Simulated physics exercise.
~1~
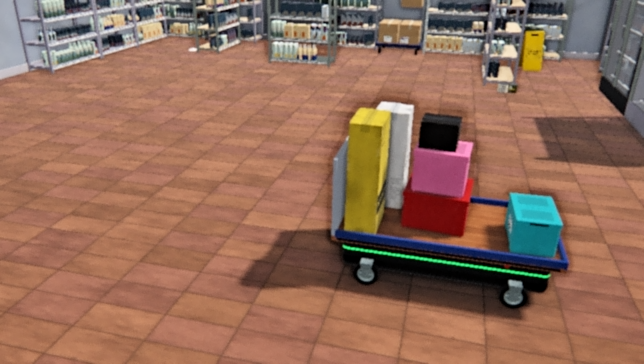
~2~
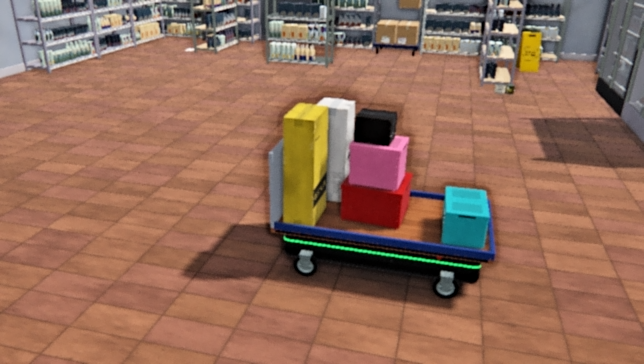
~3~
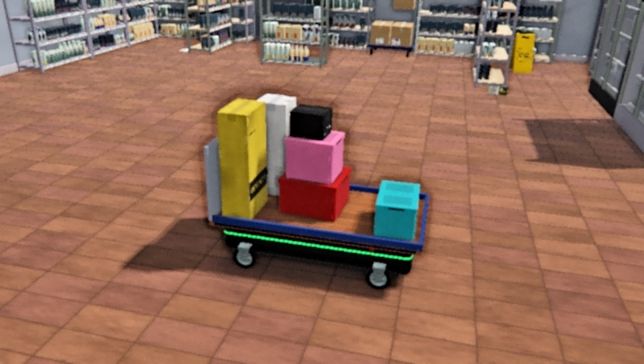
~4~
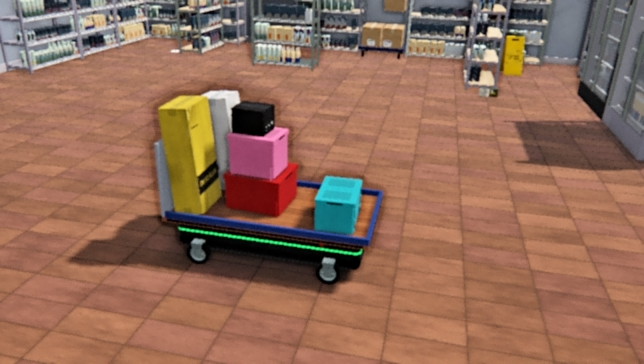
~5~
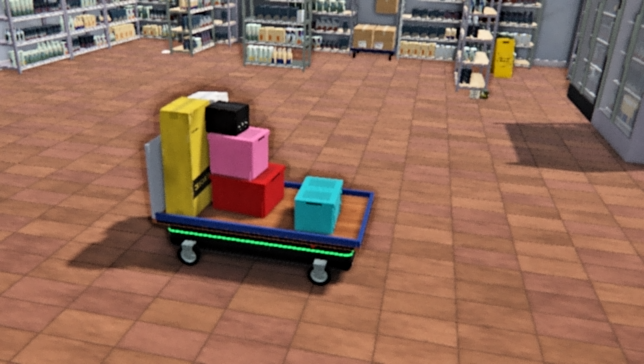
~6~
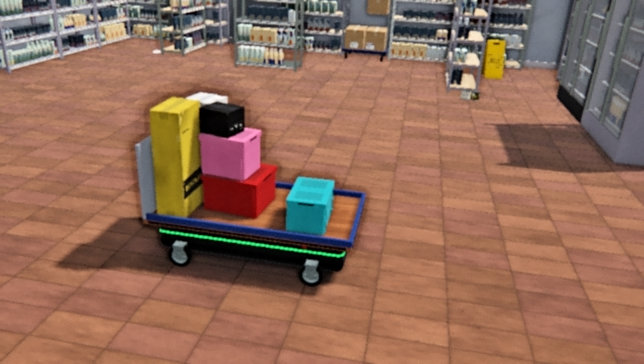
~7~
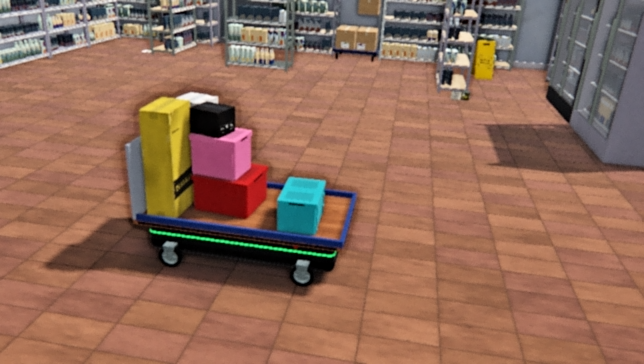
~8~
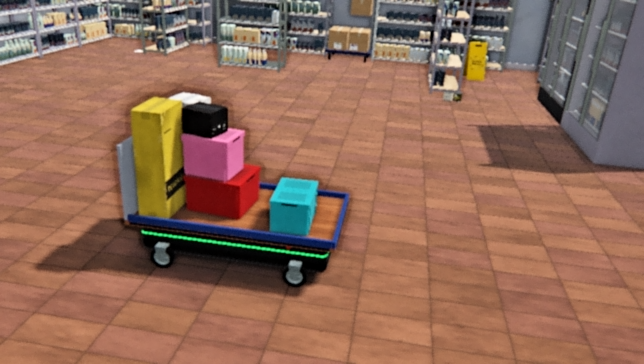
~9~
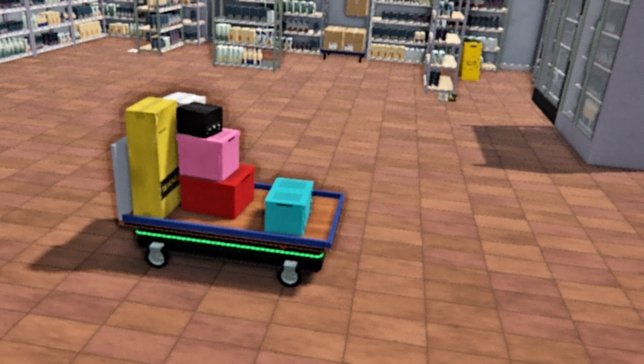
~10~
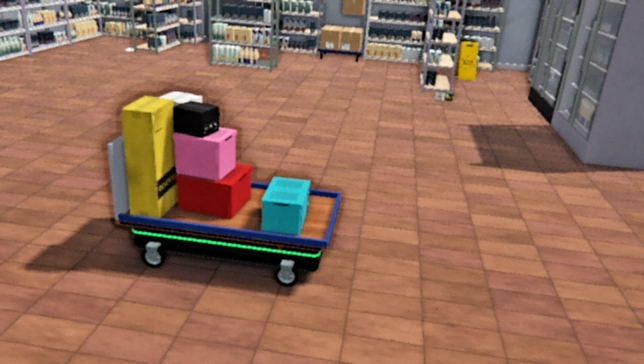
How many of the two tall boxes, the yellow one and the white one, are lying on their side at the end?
None of them are. Both the yellow box and the white box are still standing upright on the cart.
